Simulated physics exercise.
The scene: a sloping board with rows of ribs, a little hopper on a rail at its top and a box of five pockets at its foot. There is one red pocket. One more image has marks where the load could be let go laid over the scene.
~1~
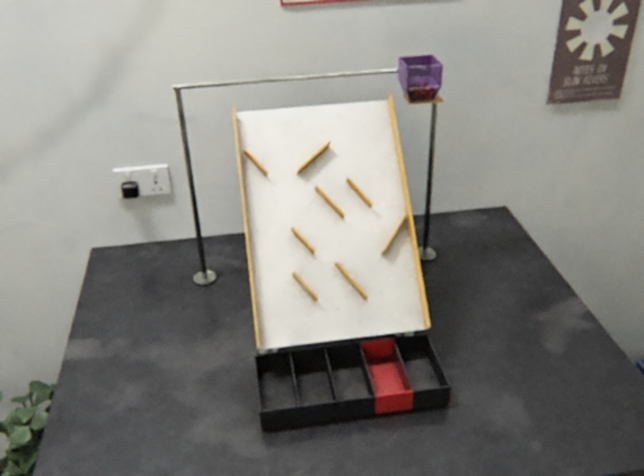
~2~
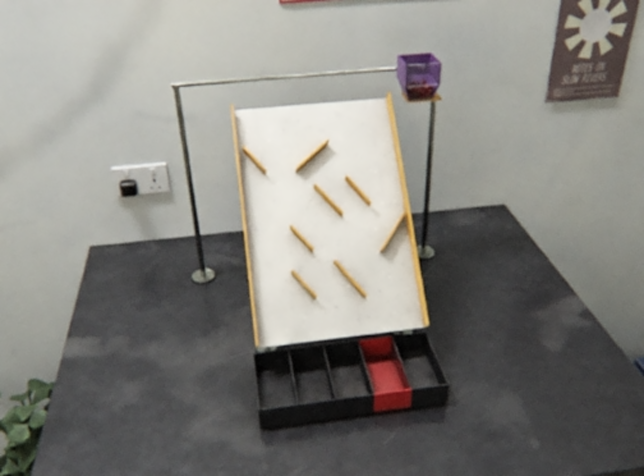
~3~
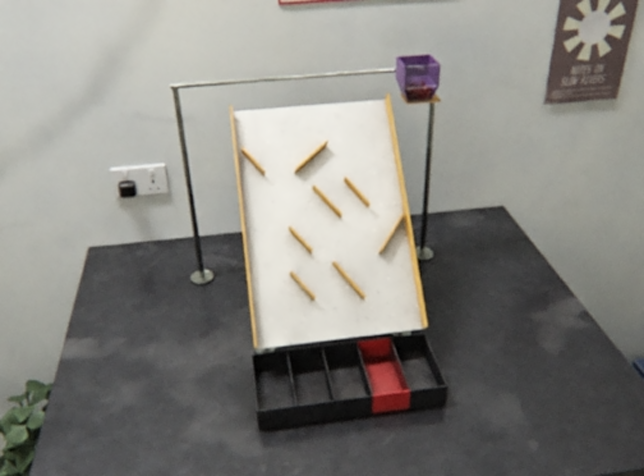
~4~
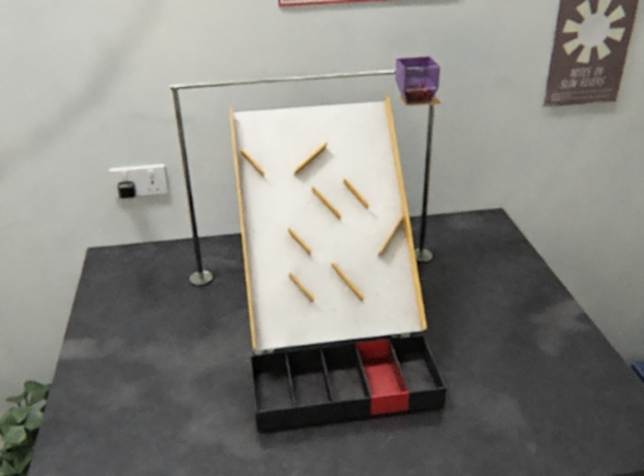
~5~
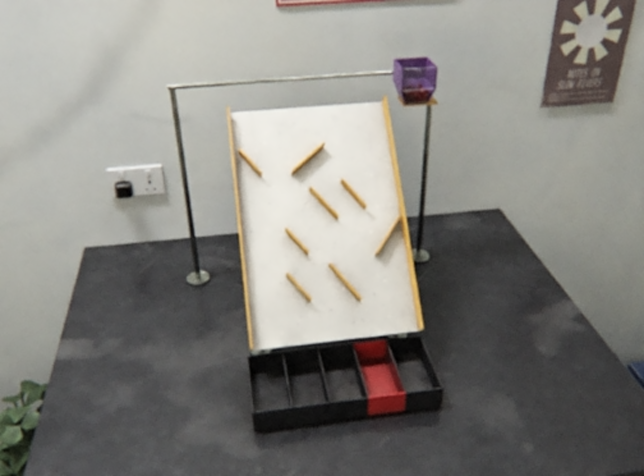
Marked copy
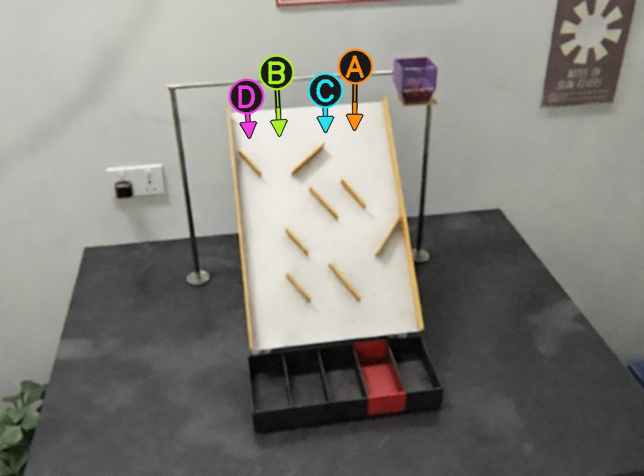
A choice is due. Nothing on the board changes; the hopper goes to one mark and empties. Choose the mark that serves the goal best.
A works best here.
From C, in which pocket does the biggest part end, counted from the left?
It is the fourth one.
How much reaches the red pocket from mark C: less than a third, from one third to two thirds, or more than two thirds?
It is from one third to two thirds.
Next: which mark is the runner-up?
That would be C.
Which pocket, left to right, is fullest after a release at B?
The first from the left.
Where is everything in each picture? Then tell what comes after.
Hopper near (419, 96), kidney beans, door shut, in the first picture.
Ribs (243, 146) to (266, 170), (297, 168) to (329, 139), (315, 184) to (343, 213), in the second picture.
Ribs (345, 177) to (370, 204), (289, 226) to (312, 250), (381, 251) to (404, 213), in the third picture.
Ribs (290, 273) to (314, 299), (333, 262) to (365, 299), in the fourth picture.
Red pocket near (387, 403), number 4 of 5 from the left, in the fifth picture.
On the marked copy, mark A meets the board at (354, 124); mark B meets the board at (279, 130); mark C meets the board at (325, 126); mark D meets the board at (248, 132).
Choosing A, the bulk in the red pocket, close to a quarter in other pockets.
Choosing B, a small share in the red pocket, the bulk in other pockets, a small share held on the board.
Choosing C, close to half in the red pocket, close to a third in other pockets, a small share held on the board.
Choosing D, a small share in the red pocket, the bulk in other pockets.
